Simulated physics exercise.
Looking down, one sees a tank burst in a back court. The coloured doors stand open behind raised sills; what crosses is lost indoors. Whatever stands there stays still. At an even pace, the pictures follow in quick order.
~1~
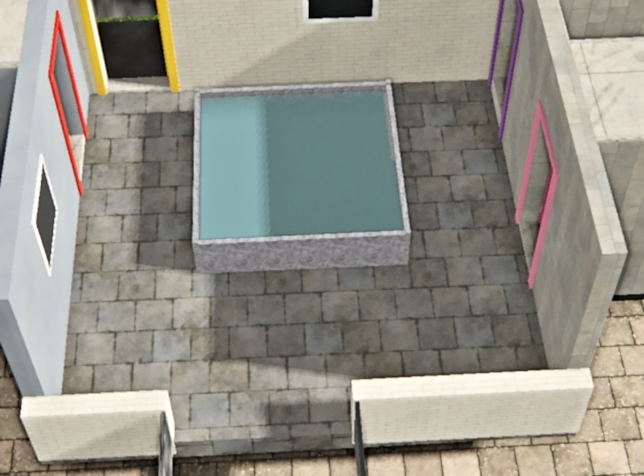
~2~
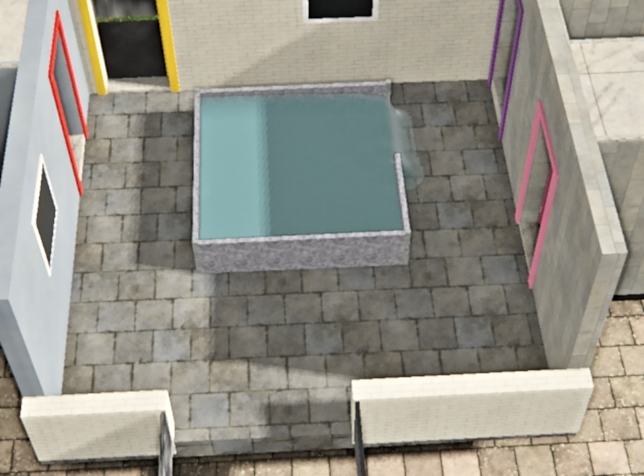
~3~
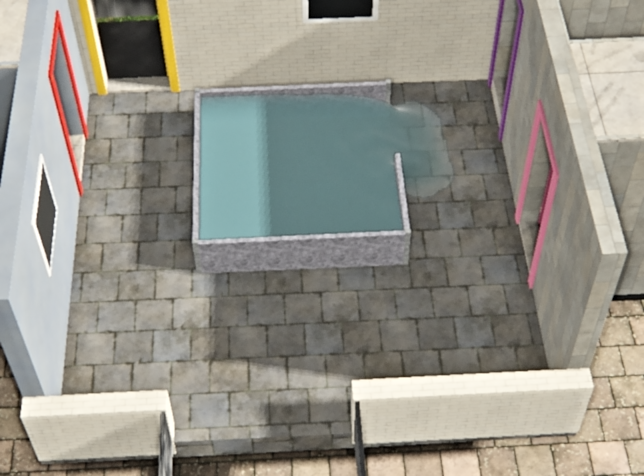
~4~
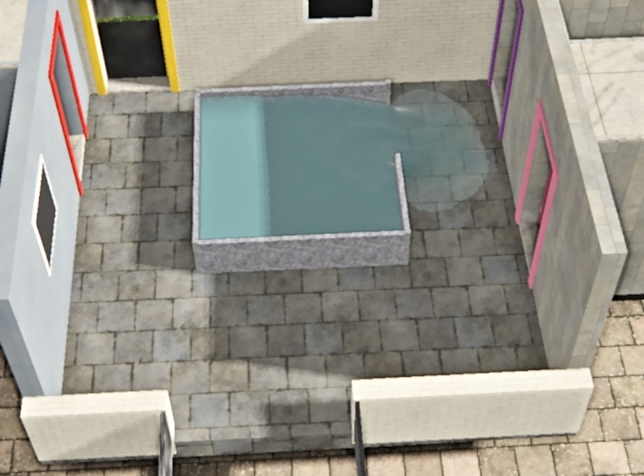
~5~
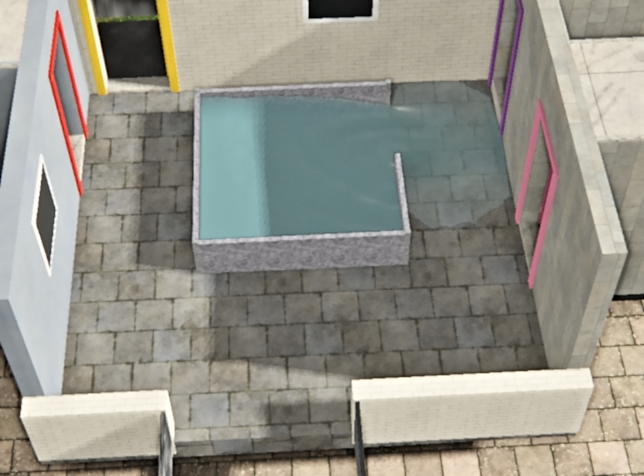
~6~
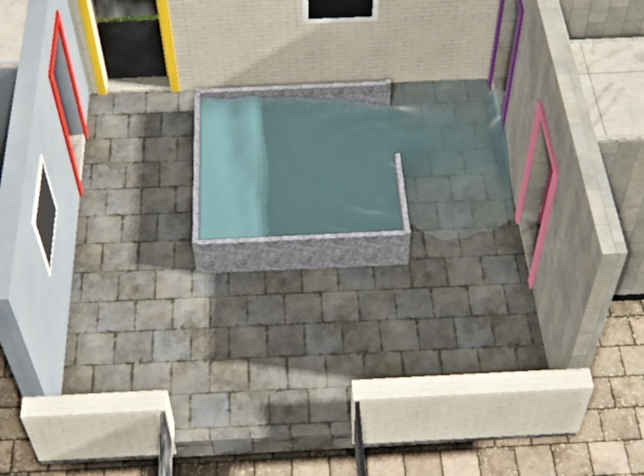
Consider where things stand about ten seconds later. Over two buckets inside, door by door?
Door by door: The yellow door over; the pink door over; the purple door over; the red door not over.
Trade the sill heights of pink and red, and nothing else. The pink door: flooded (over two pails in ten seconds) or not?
Pink door stays within the limit.
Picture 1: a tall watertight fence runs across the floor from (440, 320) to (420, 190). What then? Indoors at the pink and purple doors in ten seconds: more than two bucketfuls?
The pink door ends up above, and the purple door ends up above.
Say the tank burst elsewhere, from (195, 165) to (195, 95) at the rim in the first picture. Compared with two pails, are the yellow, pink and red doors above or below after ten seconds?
I'd say the yellow door overshoots the mark, the pink door stops short and the red door overshoots the mark.
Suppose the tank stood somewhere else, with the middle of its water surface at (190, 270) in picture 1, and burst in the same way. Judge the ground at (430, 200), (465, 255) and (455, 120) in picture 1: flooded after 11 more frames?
As listed: Reached, reached, reached.
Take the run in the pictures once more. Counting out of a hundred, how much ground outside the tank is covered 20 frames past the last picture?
Estimate: Near 50 %.
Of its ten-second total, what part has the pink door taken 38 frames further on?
It should be near 65 percent of the ten-second total.
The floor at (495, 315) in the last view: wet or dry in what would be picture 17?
Call it swamped.
A moment on, water covers 15 % of the floor; the yellow door not reached, the pink door wet at the sill, nothing in, the purple door under two buckets in, the red door not reached.
Next, water covers 30 % of the floor; the yellow door not reached, the pink door under two buckets in, the purple door far over two buckets in, the red door not reached.
Then, water covers 50 % of the floor; the yellow door wet at the sill, nothing in, the pink door under two buckets in, the purple door far over two buckets in, the red door not reached.
Later, water covers 95 % of the floor; the yellow door under two buckets in, the pink door over two buckets in, the purple door far over two buckets in, the red door wet at the sill, nothing in.
In the end, water covers 100 % of the floor; the yellow door over two buckets in, the pink door over two buckets in, the purple door far over two buckets in, the red door wet at the sill, nothing in.
